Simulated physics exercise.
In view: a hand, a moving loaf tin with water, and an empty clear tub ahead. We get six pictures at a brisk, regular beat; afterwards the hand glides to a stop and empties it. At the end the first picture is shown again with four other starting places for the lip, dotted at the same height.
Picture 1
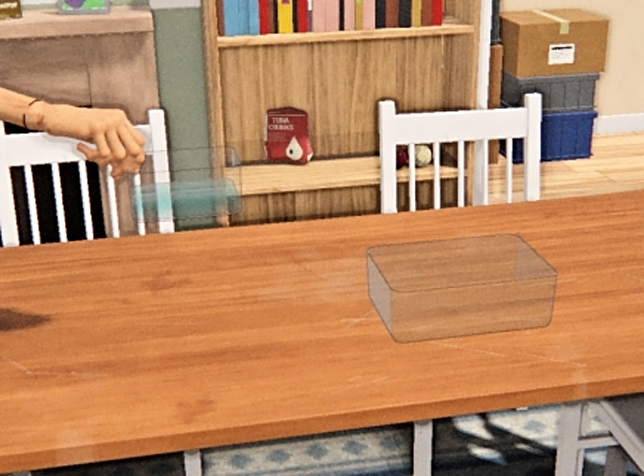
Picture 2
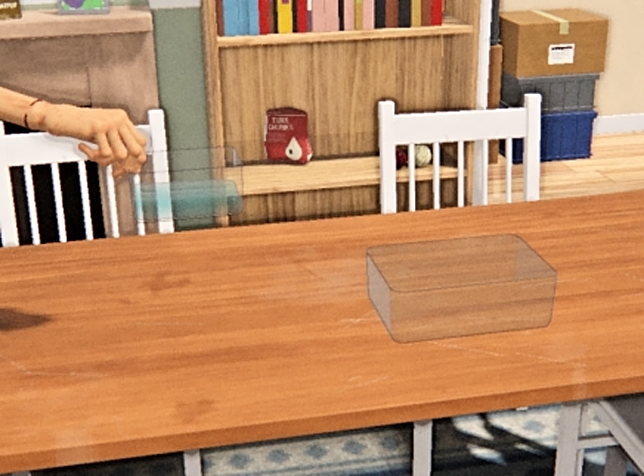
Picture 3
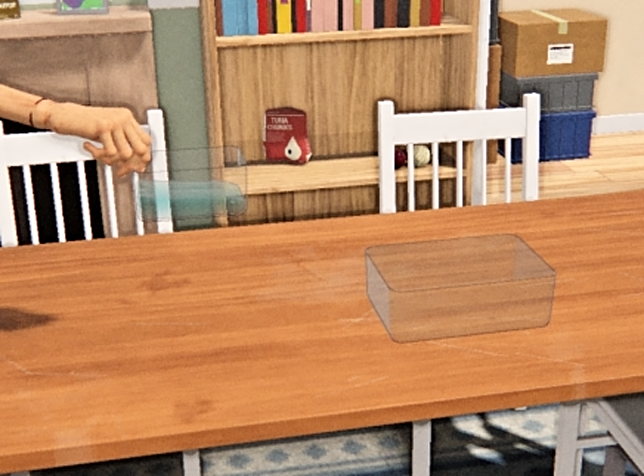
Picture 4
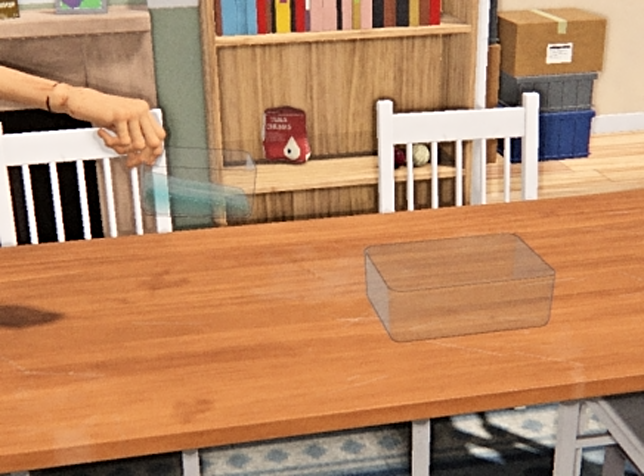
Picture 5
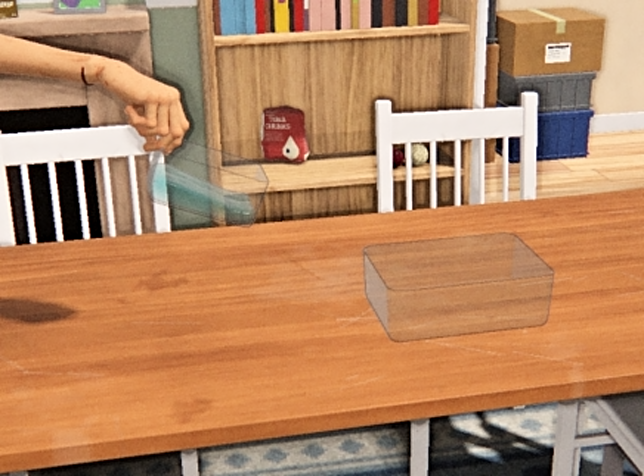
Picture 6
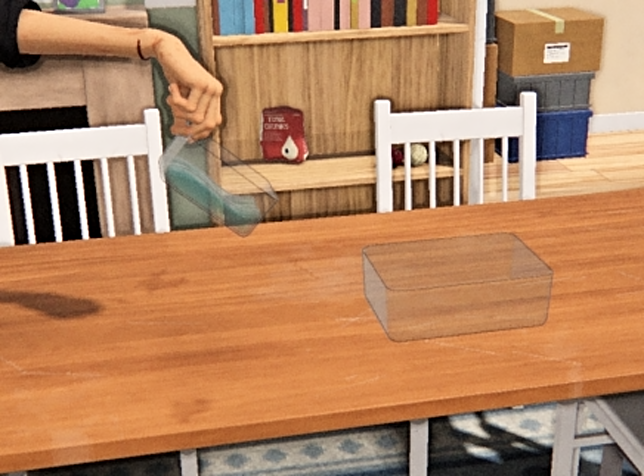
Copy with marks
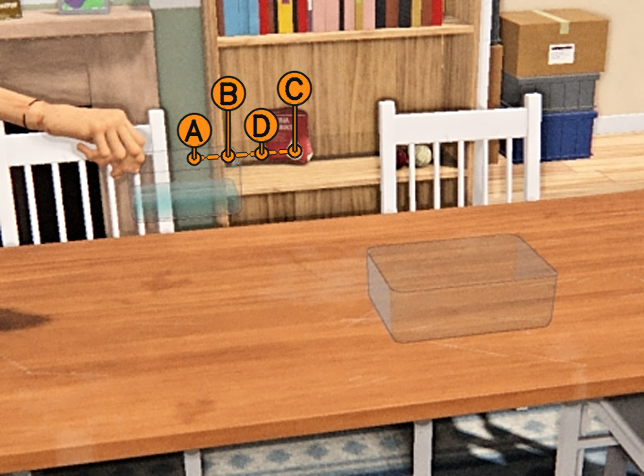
In a room with a bookshelf and white chairs, a hand holds a clear container of bluish water level beyond a wooden table, where an empty clear tub sits. The hand barely moves at first, then shifts right and rises, tilting the container steeply down toward the right, the water still inside.
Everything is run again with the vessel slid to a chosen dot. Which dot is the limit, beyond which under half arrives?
C will do.
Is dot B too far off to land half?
Yes, that goes wrong.
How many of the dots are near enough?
One.
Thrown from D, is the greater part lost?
Yes, it does.
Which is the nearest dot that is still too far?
D.
On the marked copy, A at (194, 158); B at (228, 155); C at (294, 150); D at (261, 153).
Choosing A, about 0 % lands in the tub, 100 % falls short.
Choosing B, about 0 % lands in the tub, 98 % falls short.
Choosing C, about 69 % lands in the tub, 24 % falls short and 7 % goes beside or beyond.
Choosing D, about 23 % lands in the tub, 74 % falls short and 3 % goes beside or beyond.
